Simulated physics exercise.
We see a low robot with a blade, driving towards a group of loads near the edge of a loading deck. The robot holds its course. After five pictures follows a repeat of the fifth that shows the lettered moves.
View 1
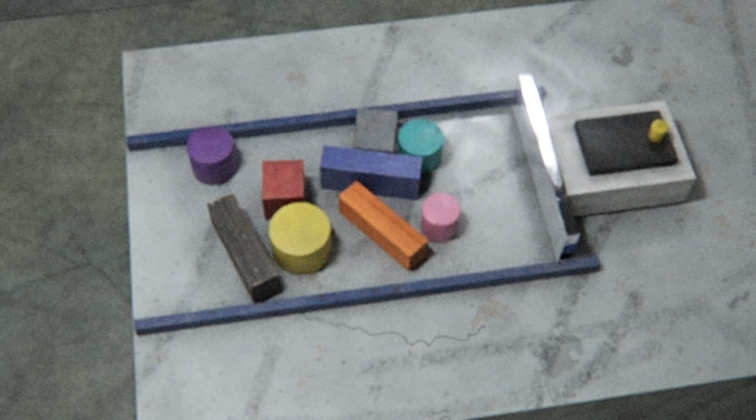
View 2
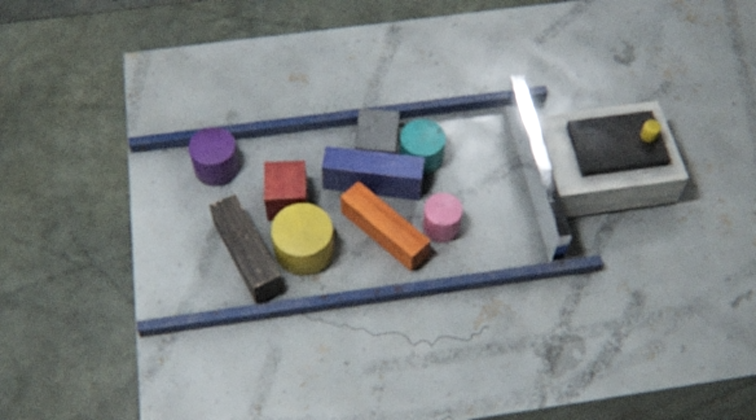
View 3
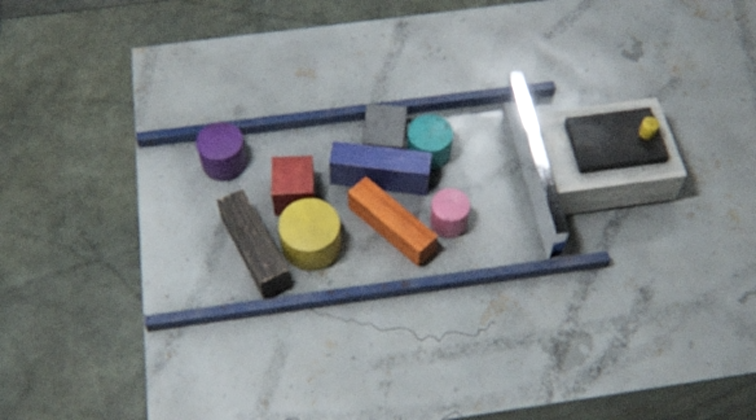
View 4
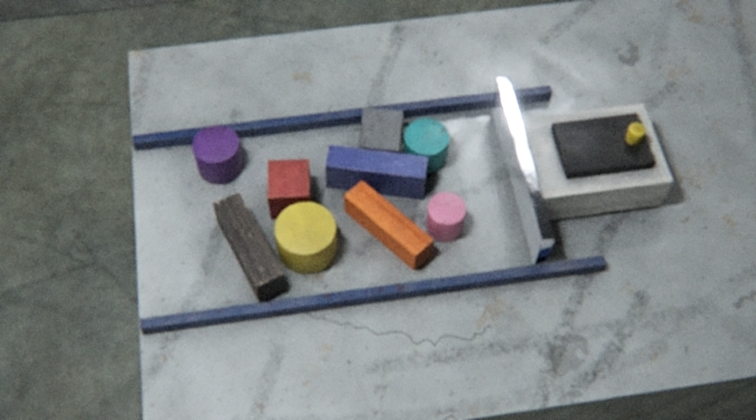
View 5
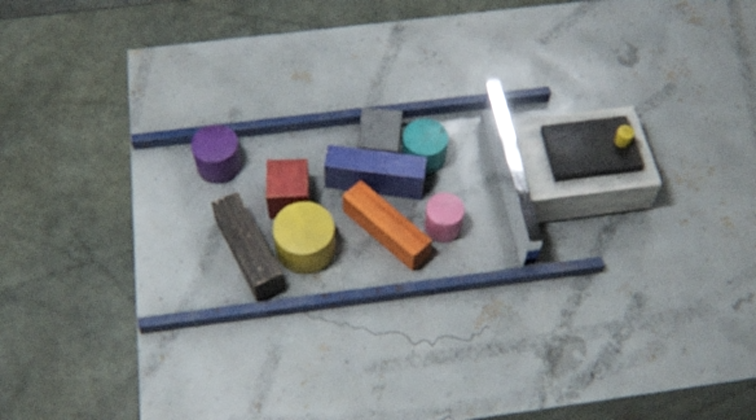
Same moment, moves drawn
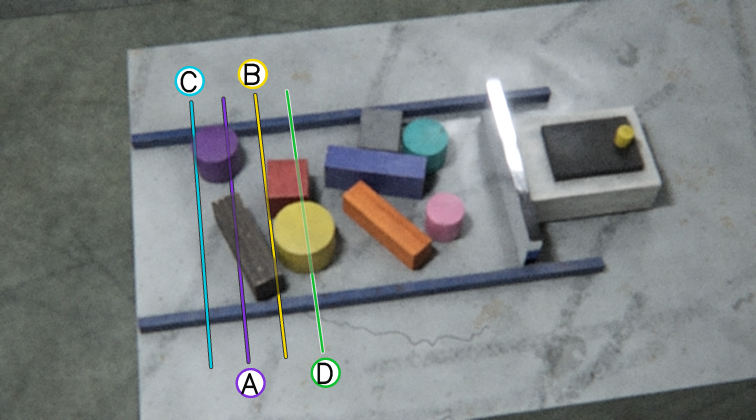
A low white robot with a black top, a yellow knob and a wide upright blade sits at the right of a pale, stained deck, seen from high above. Between two blue rails to its left lie purple, yellow, turquoise and pink cylinders, red and grey blocks, and blue, orange and dark brown bars. The robot creeps left, touching none of them, while the view shifts slightly.
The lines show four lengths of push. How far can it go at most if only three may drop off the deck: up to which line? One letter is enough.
As far as mark A.
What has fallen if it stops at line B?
The black bar.
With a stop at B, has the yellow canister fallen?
No.
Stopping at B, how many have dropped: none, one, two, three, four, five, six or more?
In all, one.
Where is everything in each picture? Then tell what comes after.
Yellow canister (301, 238); blue bar (371, 173); grey crate (375, 139), in the first picture.
Robot (611, 143); red crate (286, 190), in the second picture.
Robot (610, 140); purple canister (221, 152), in the third picture.
Robot (596, 145); turquoise canister (426, 146), in the fourth picture.
Robot (585, 148); yellow canister (305, 237); blue bar (376, 172); grey crate (380, 138), in the fifth picture.
On the marked copy, A at (235, 220); B at (269, 216); C at (200, 224); D at (304, 211).
Taking A. A third of the way, robot (488, 160); red crate (283, 190); grey crate (339, 143).
Two thirds of the way, robot (389, 171); black bar (173, 261); red crate (209, 211).
When it is over, robot (311, 181); black bar over the edge; red crate over the edge; two fallen.
As for the rest, B is within the limit but short; C drops four; D is within the limit but short.
